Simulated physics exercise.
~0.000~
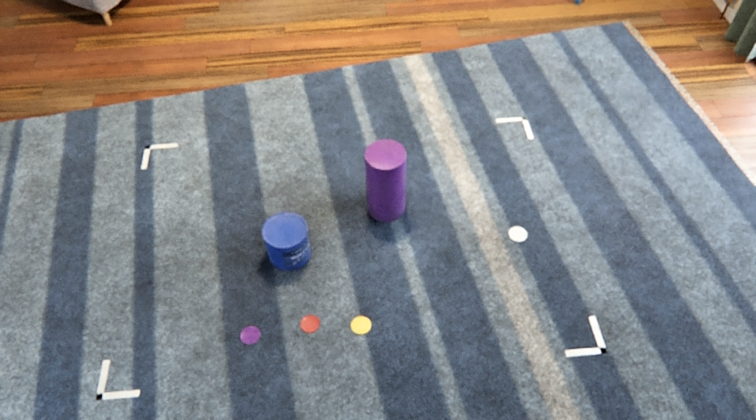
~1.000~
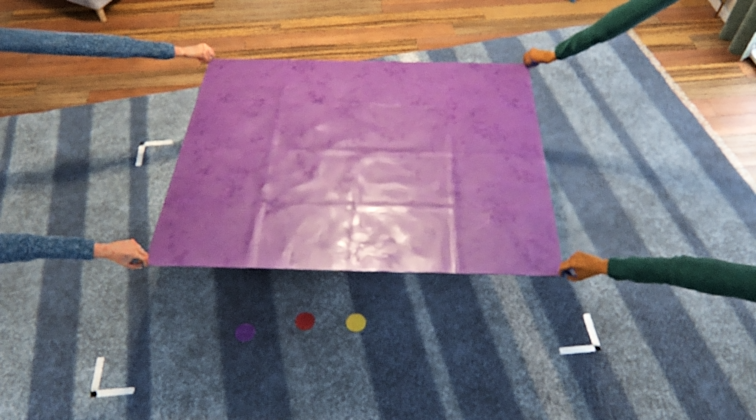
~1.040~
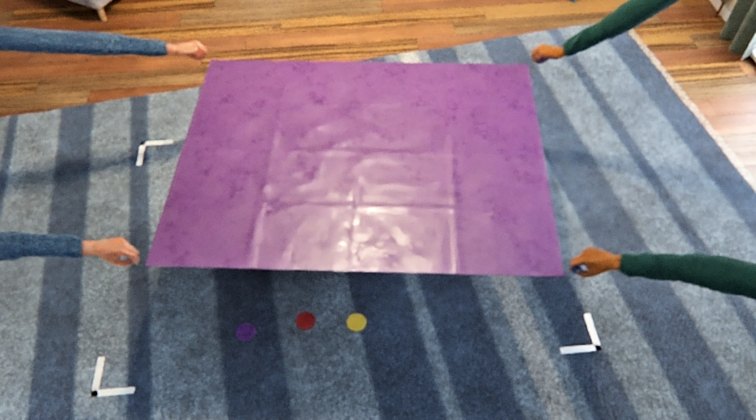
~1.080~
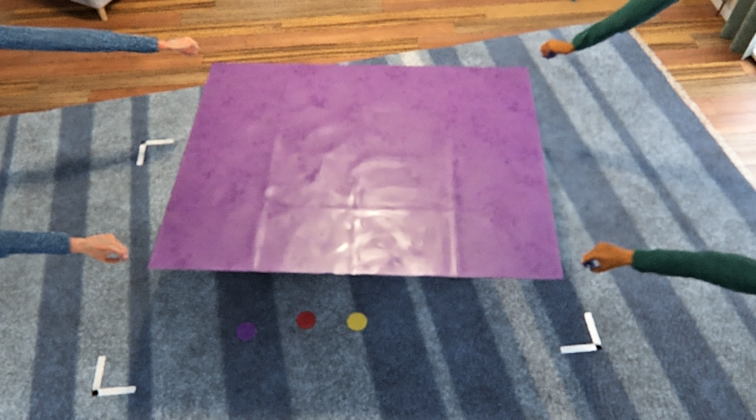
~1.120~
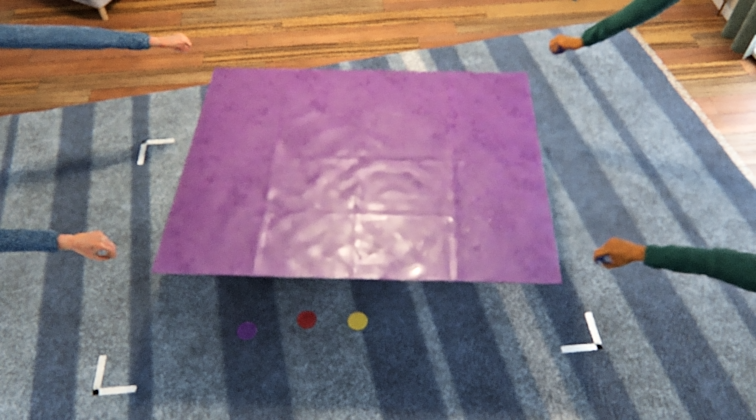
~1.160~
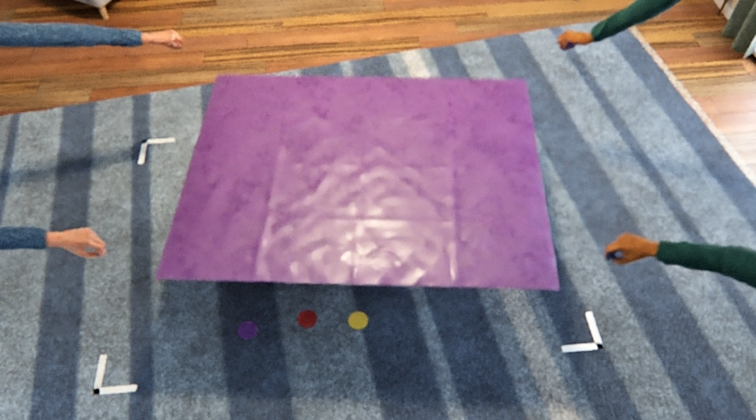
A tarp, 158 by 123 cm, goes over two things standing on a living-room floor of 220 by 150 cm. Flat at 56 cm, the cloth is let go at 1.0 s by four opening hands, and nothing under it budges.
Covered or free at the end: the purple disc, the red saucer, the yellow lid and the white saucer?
In order: The purple disc remains in the open; the red saucer remains in the open; the yellow lid still shows; the white saucer stays uncovered.
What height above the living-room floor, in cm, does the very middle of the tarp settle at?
About 38 cm up.
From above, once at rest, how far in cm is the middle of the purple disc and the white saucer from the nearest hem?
First: Approx. 6 cm; second: Approx. 8 cm.
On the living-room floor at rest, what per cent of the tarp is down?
At rest, about 25 percent of it.
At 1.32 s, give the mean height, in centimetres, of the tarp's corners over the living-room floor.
The corners are on average some 16 cm above the surface.
At 1.3 s, 0 % of it is down, spanning 163 by 138 cm, above yellow lid, red saucer, white saucer.
At 1.5 s, 20 % of it is down, spanning 151 by 124 cm, above no small thing.
At 1.6 s, 20 % of it is down, spanning 151 by 122 cm, above no small thing.
At 1.8 s, 25 % of it is down, spanning 149 by 123 cm, above no small thing.
At 3.3 s, 25 % of it is down, spanning 149 by 121 cm, above no small thing.
